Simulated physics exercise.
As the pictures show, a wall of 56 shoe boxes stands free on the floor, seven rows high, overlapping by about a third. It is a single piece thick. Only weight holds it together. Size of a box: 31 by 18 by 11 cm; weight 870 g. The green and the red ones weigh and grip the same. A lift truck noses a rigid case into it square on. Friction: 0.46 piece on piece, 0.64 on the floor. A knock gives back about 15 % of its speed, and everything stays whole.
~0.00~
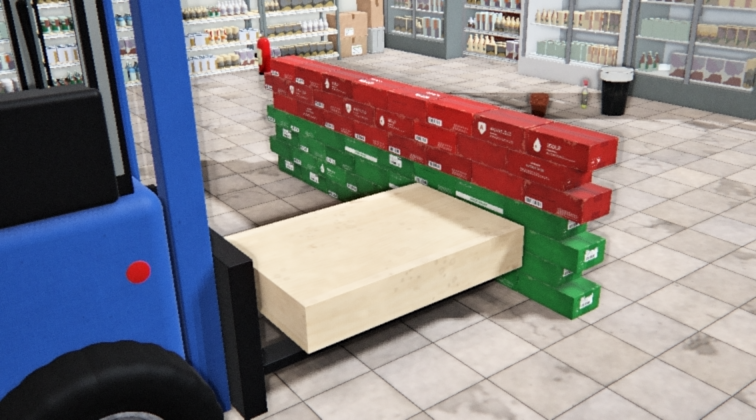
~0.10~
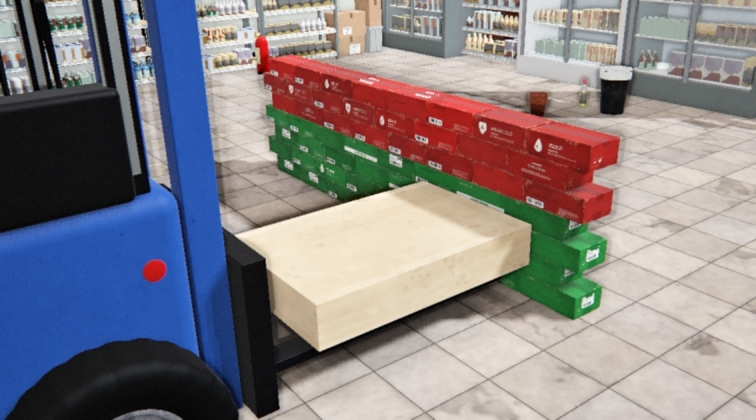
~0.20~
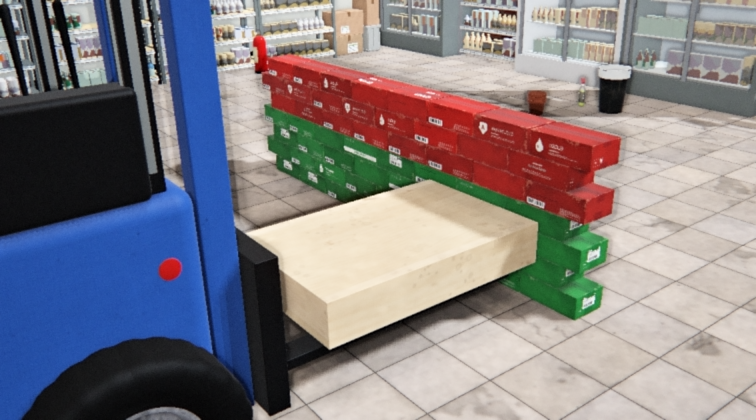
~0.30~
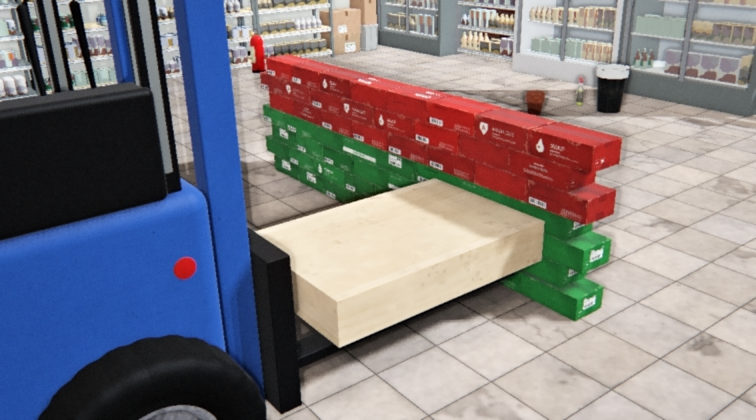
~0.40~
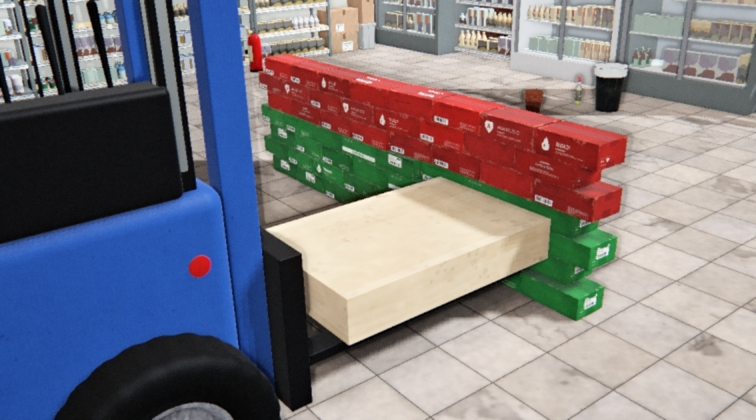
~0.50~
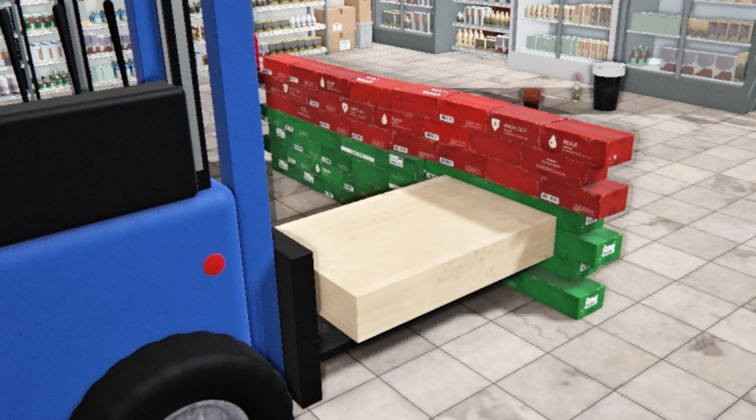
Blue forklift pushing a pale block into a wall of red and green boxes, shifting some of them slightly out of line.
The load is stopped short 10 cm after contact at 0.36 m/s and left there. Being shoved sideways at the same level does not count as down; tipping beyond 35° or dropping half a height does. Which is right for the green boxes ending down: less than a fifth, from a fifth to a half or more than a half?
It comes to from a fifth to a half.
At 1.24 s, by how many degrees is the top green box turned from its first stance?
About 80°.
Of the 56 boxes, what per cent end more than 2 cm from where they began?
Shifted: 50 per cent.
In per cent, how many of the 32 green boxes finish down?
Roughly 35 per cent of them.
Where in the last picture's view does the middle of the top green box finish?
Near (607, 246).
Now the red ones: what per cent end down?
Ending so: Red 70 per cent.
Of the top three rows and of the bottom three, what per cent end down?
Top 70, bottom 30 per cent.
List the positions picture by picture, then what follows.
In the first frame (we follow the side turned to the camera; the camera moves round a little), load (506, 249) 9 cm short of touching; top green box (532, 219); top red box (307, 78); no piece has moved.
Load (514, 247) 54 mm short of touching; top green box (533, 219), in the second frame.
Load (521, 245) 18 mm short of touching; top green box (534, 219), in the third frame.
Load (527, 244) 18 mm in; top green box (537, 218) displaced 20 mm; 9 stirred so far, in the fourth frame.
Load (534, 241) 54 mm in; top green box (543, 216) displaced 56 mm; 21 stirred so far, in the fifth frame.
Load (540, 239) 9 cm in; top green box (549, 214) displaced 9 cm; top red box (302, 76); 24 stirred so far, in the sixth frame.
Around 0.92 s, none of the 32 green boxes down (0 of 56 in all colours); top green box tipped 24°.
Around 1.24 s, 11 of the 32 green boxes down (27 of 56 in all colours); top green box on its side.
Finally (2.5 s), 11 of the 32 green boxes down (27 of 56 in all colours); top green box on its side; top red box unmoved. That is 34 per cent. Seen by the last camera, middles, top green box near (607, 246), top red box near (314, 74).
